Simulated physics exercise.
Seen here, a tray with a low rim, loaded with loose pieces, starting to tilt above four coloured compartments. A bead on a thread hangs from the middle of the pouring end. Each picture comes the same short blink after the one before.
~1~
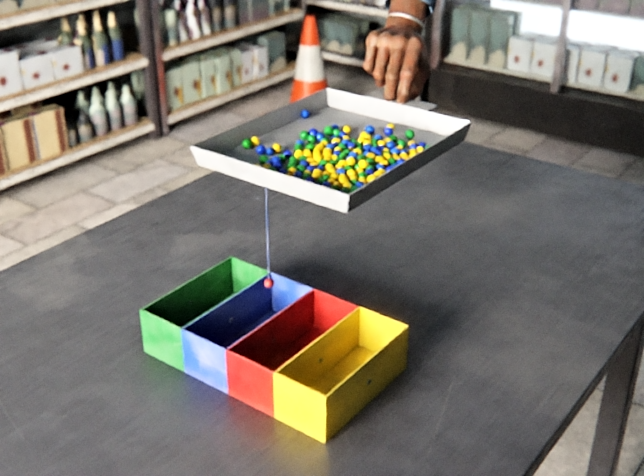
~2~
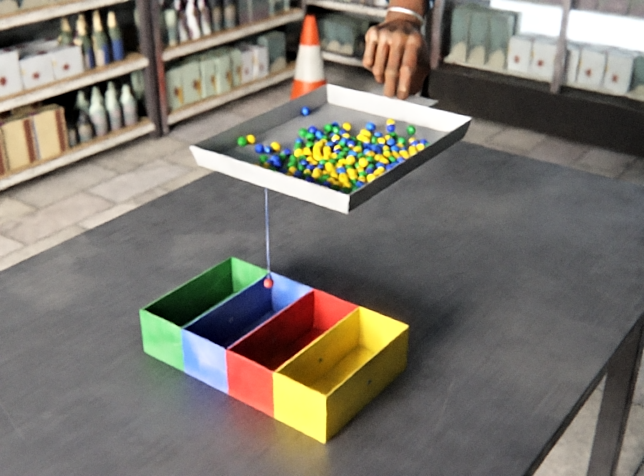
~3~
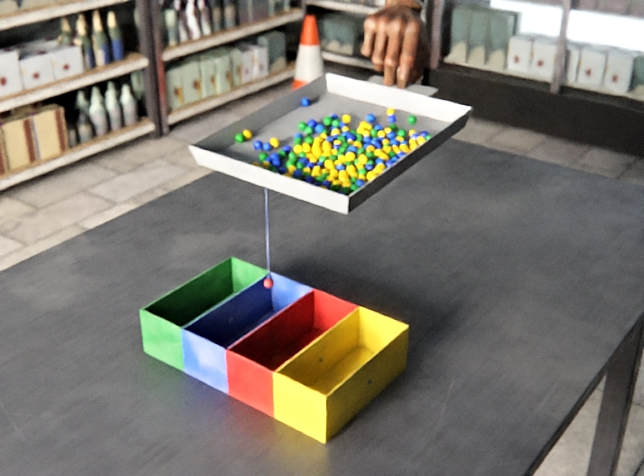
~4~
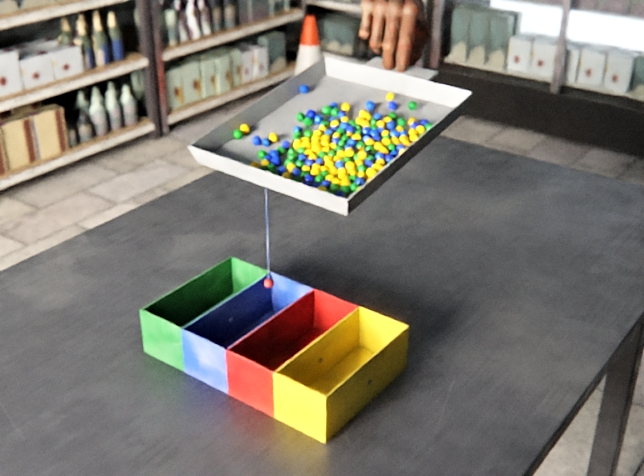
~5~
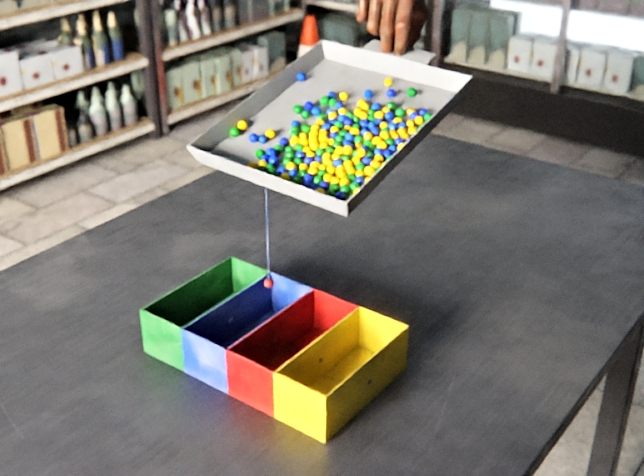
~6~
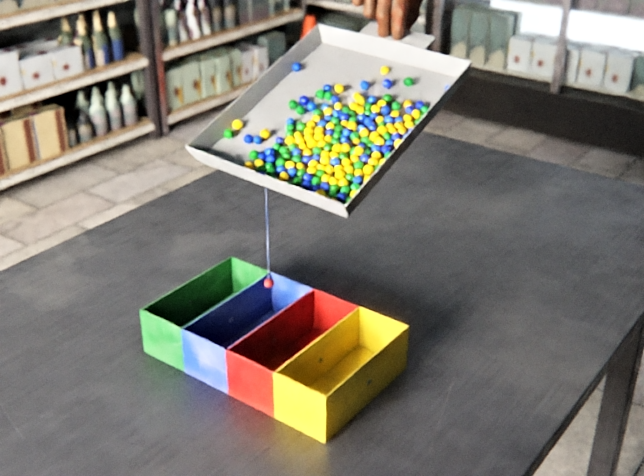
In a storeroom or workshop lined with shelves, seen from slightly above by a still camera, a dark table holds four open compartments coloured green, blue, red and yellow from left to right. Above them, a hand grips the far edge of a pale tray of blue, yellow and green beads, a red bead hanging on a thread beneath. The hand steadily raises that edge, tilting the tray toward the viewer, and the beads begin shifting slightly.
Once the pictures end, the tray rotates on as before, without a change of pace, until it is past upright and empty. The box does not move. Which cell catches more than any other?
Fullest: The red cell.
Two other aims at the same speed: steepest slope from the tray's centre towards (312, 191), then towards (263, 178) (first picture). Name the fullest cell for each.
First that yellow cell, then the green cell.
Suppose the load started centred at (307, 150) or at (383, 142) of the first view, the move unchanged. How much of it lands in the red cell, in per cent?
The first gives 30 %, the second 40 %.
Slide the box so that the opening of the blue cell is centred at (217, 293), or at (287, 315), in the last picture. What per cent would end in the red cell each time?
First some 30, then 40 per cent.
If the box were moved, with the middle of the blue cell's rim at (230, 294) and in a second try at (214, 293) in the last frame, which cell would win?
At the first place that yellow cell, at the second the yellow cell.
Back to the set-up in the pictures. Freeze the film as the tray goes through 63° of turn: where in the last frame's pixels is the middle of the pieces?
Near (292, 174).
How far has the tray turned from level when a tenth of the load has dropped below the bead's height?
At about 75°.
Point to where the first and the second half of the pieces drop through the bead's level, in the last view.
At about (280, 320), then at (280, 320).
Just after the last frame, tray tipped steeply; almost all on the tray; about a tenth falling or outside the box.
A moment on, tray tipped right over; roughly a quarter on the tray; roughly a quarter in the red cell; roughly a quarter in the blue cell; roughly a quarter in the yellow cell; about a tenth in the green cell; roughly a quarter falling or outside the box.
Further on, tray tipped past a quarter turn; roughly a third in the red cell; roughly a quarter in the blue cell; roughly a quarter in the yellow cell; about a tenth in the green cell; just a few falling or outside the box.
When it is over, tray tipped past a quarter turn; roughly a third in the red cell; roughly a quarter in the blue cell; roughly a quarter in the yellow cell; about a tenth in the green cell; just a few outside the box.
